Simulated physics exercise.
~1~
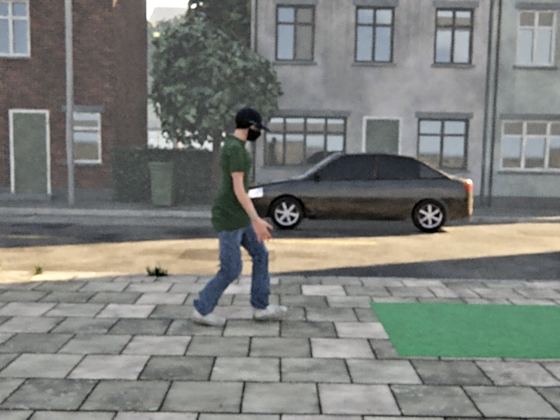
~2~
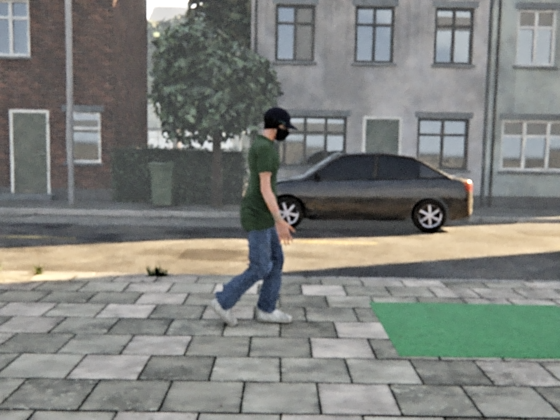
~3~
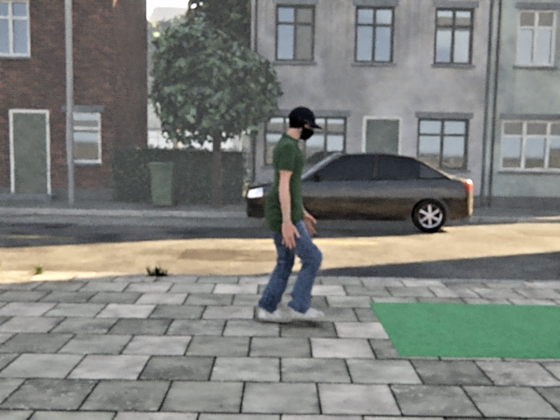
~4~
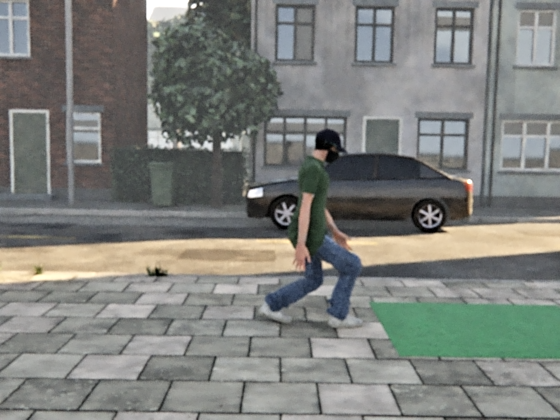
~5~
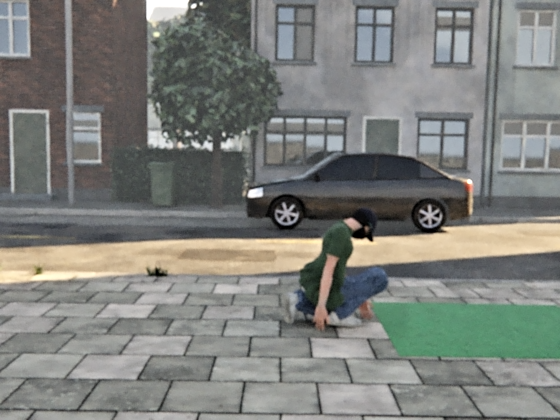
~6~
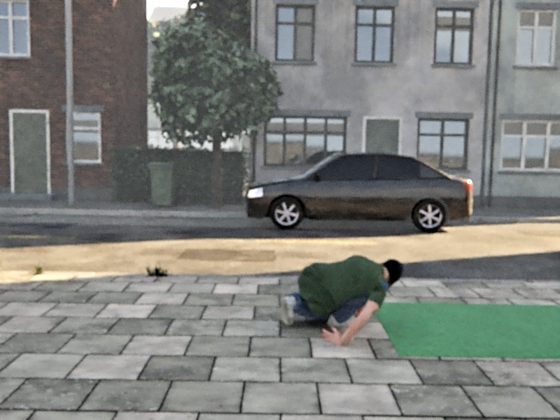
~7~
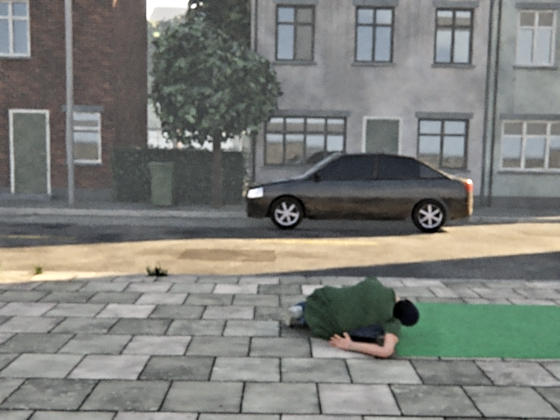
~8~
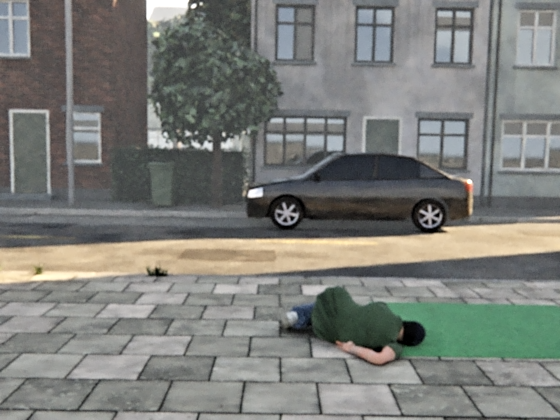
A person in a green shirt, jeans and black cap walked right along the paving toward a green mat, then buckled at the knees, crumpled forward onto their hands and ended up lying still, chest just short of the mat's near edge.
